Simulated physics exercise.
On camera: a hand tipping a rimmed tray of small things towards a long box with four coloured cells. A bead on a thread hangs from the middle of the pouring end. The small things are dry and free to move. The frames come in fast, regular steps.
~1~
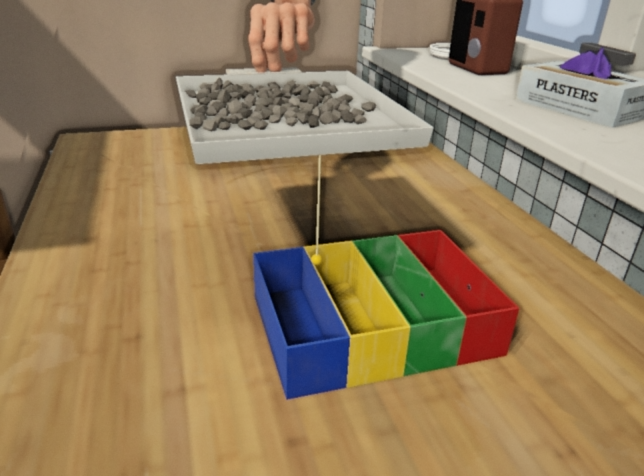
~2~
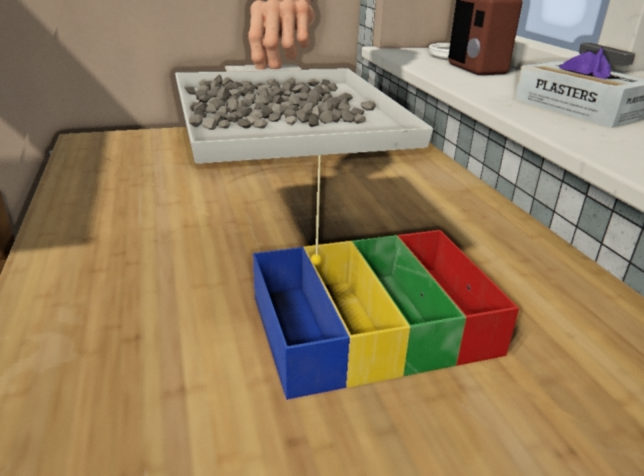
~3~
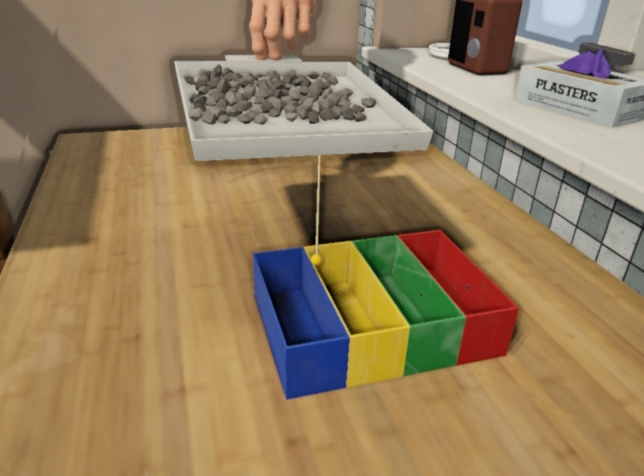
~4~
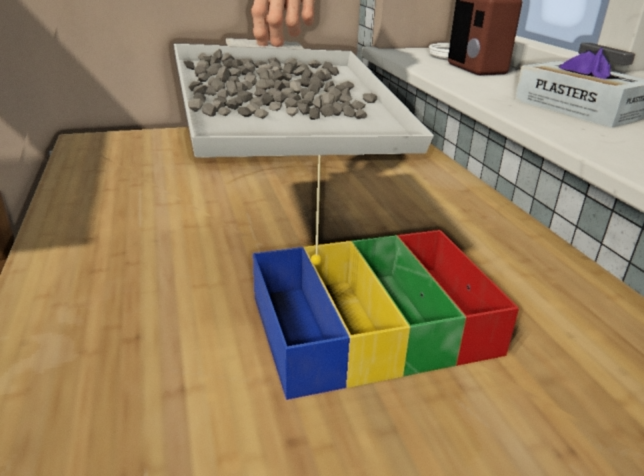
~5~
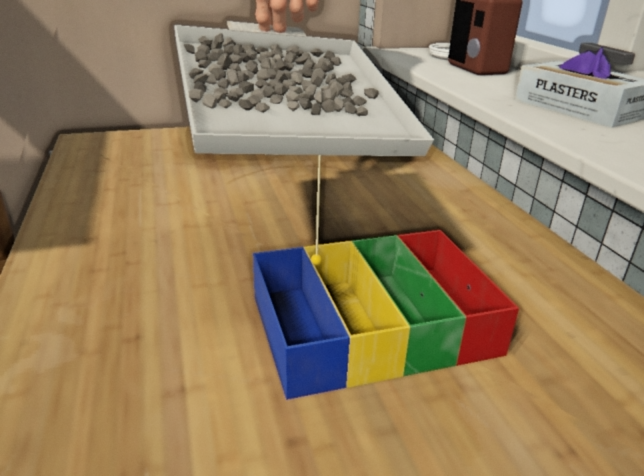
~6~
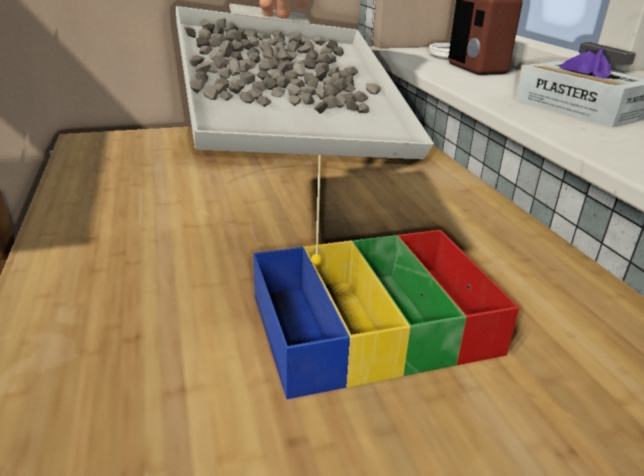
A tray of gravel tilts above four coloured cells as a hand raises its back edge.
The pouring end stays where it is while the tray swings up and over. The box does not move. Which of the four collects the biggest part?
The green one ends fullest.
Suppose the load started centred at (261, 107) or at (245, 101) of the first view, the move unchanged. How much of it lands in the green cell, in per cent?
About 50 and 50 per cent.
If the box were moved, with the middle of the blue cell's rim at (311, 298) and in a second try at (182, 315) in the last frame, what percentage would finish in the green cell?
First some 50, then 0 per cent.
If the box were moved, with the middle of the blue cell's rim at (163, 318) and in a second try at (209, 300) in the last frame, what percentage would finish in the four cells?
First some 20, then 50 per cent.
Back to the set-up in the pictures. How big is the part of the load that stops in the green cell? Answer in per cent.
Some 50 per cent.
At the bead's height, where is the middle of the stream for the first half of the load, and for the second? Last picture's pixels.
Around (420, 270) and then (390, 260).
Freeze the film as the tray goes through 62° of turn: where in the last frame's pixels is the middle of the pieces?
Roughly at (370, 124).
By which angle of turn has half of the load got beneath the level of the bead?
Near 90 degrees.
Just after the last frame, tray tipped steeply; almost all on the tray; about a tenth falling or outside the box.
A moment on, tray tipped right over; roughly a quarter on the tray; roughly a third in the green cell; roughly a quarter in the red cell; about a tenth in the yellow cell; just a few in the blue cell; about a tenth falling or outside the box.
Further on, tray tipped past a quarter turn; roughly half in the green cell; roughly a quarter in the yellow cell; roughly a quarter in the red cell; just a few in the blue cell.
When it is over, tray tipped past a quarter turn; roughly half in the green cell; roughly a quarter in the yellow cell; roughly a quarter in the red cell; just a few in the blue cell.
